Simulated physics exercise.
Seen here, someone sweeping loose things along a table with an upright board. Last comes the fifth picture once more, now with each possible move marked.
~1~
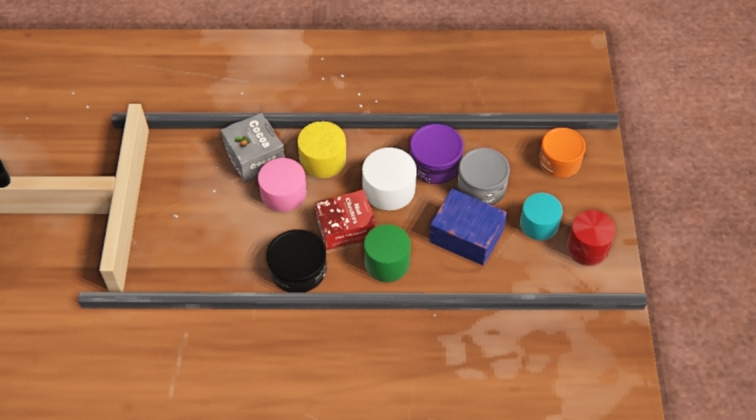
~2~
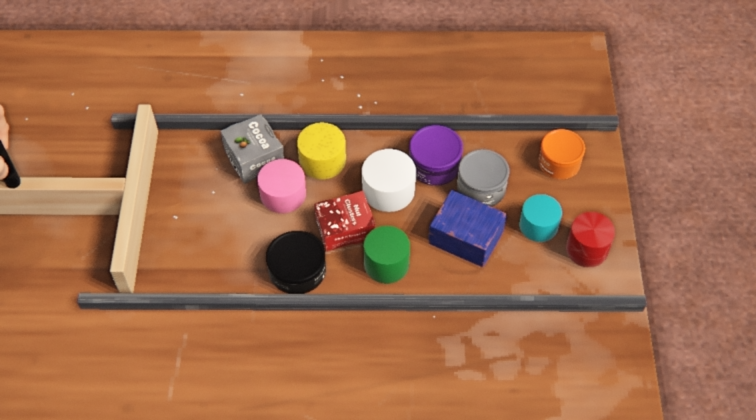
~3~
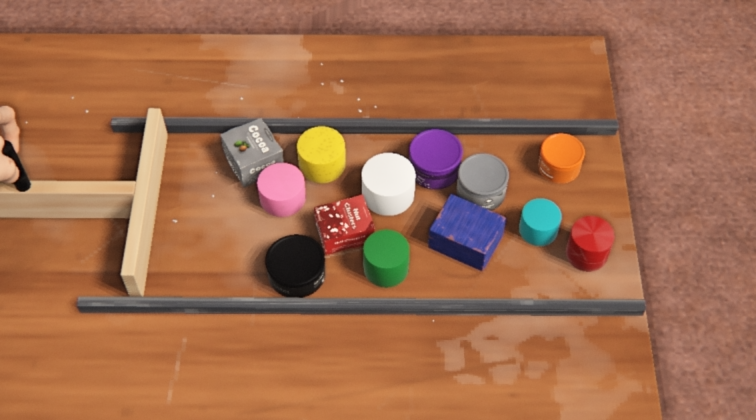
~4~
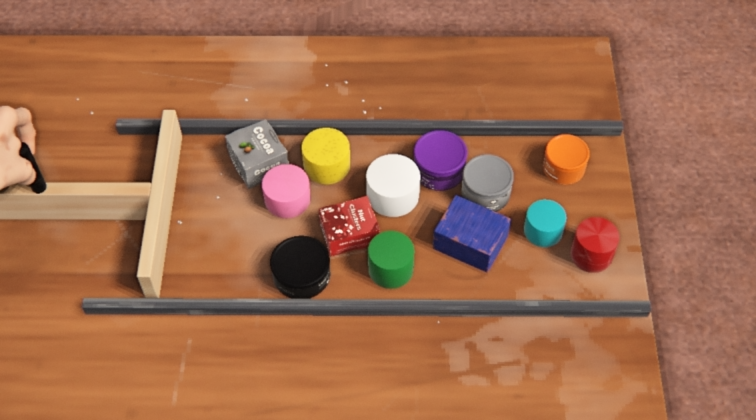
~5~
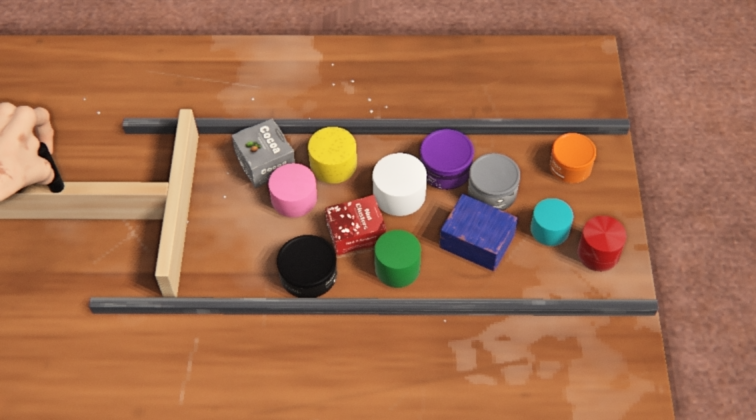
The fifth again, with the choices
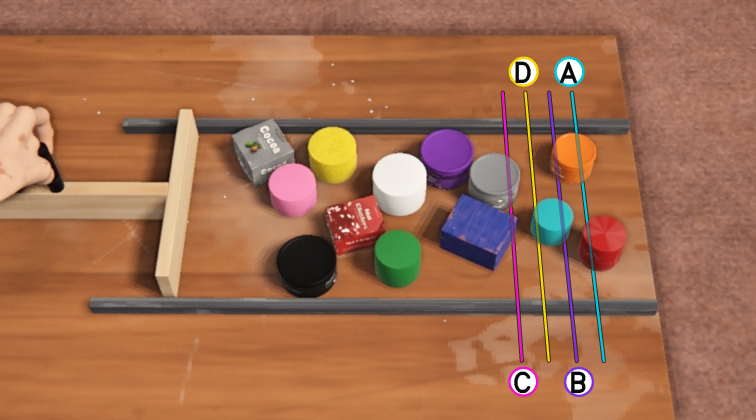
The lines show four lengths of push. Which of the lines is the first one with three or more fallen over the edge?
Line C.
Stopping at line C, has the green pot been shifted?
Yes.
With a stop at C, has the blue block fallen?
No.
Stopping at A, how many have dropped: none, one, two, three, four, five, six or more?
In all, six or more.
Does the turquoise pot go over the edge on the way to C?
By then, yes.
On the marked copy, A at (587, 216); B at (562, 215); C at (511, 215); D at (536, 215).
Taking C. A third of the way, board (295, 188); black jar (330, 269); yellow pot (377, 155).
Two thirds of the way, board (417, 188); red tin (618, 248); orange jar (585, 158).
When it is over, board (509, 189); red tin over the edge; turquoise pot over the edge; three fallen.
As for the rest, A drops nine, but is farther than needed; B drops six, but is farther than needed; D drops five, but is farther than needed.
